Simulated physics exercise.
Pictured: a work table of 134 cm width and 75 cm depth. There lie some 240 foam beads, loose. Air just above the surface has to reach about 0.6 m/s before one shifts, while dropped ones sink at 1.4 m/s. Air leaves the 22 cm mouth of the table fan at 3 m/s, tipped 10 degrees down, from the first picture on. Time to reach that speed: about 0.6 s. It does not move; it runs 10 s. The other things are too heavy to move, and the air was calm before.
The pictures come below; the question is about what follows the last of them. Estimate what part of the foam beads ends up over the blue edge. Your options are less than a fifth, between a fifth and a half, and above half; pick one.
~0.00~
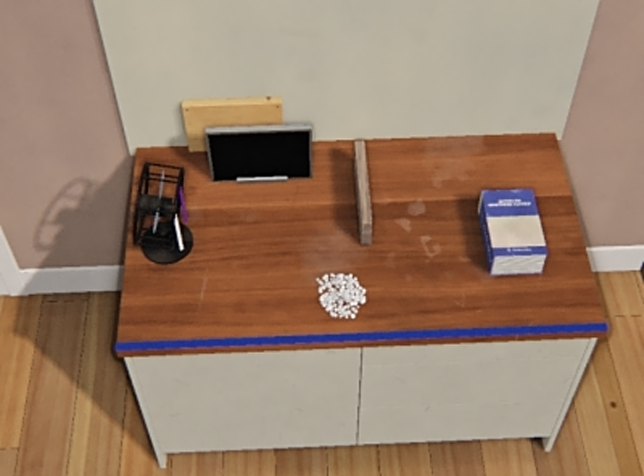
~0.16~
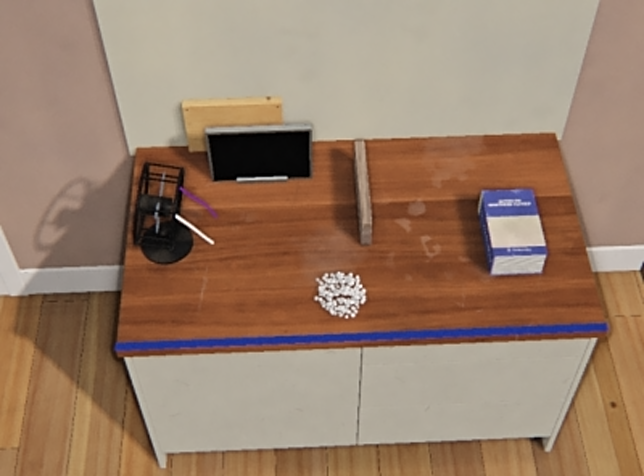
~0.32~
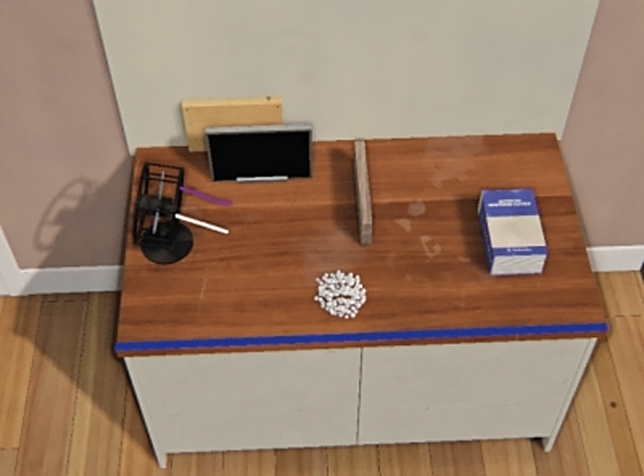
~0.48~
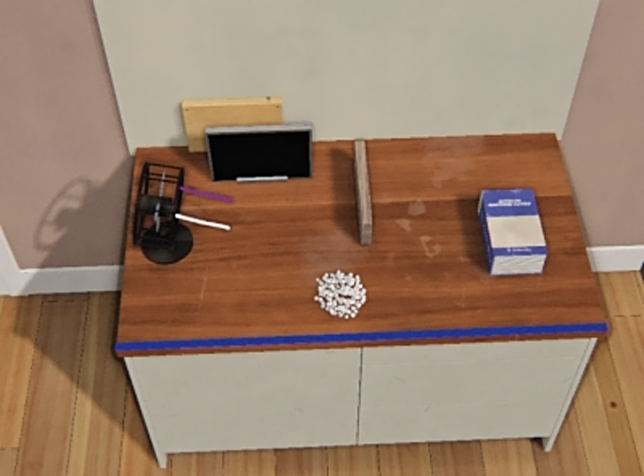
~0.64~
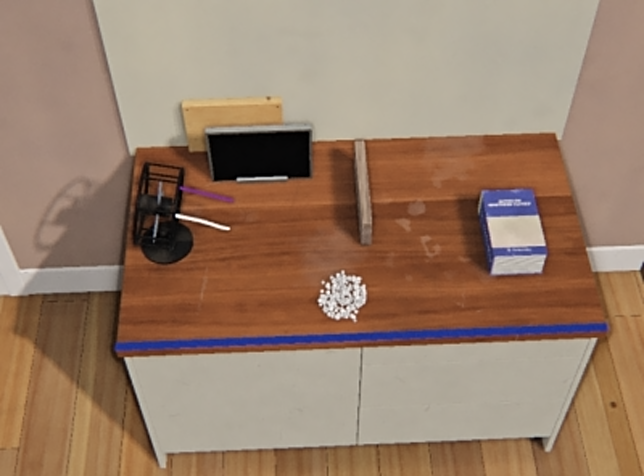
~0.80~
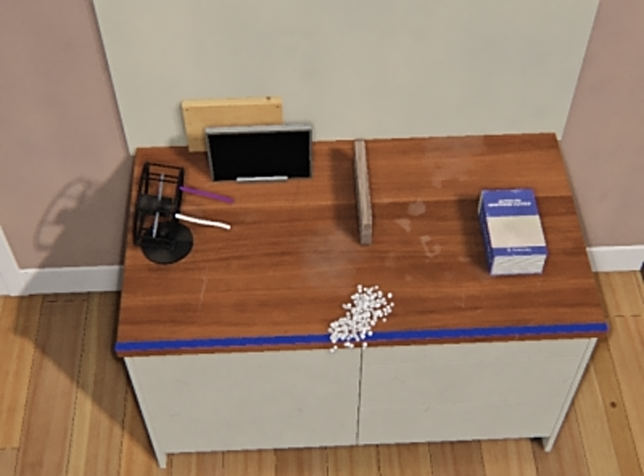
More than one half.
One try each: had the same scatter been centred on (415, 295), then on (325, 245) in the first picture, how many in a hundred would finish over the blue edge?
In turn: 80 per cent, 60 per cent.
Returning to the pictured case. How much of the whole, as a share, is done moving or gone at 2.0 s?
I reckon around 100 per cent.
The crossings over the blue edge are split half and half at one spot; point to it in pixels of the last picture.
Roughly at pixel (378, 340).
After 2.0 s, 0 % are on the move or not yet settled, 100 % are over the blue edge.
After 3.2 s, 0 % are on the move or not yet settled, 100 % are over the blue edge.
After 5.5 s, 0 % are on the move or not yet settled, 100 % are over the blue edge.
After 10.0 s, at the end, 100 % are over the blue edge.
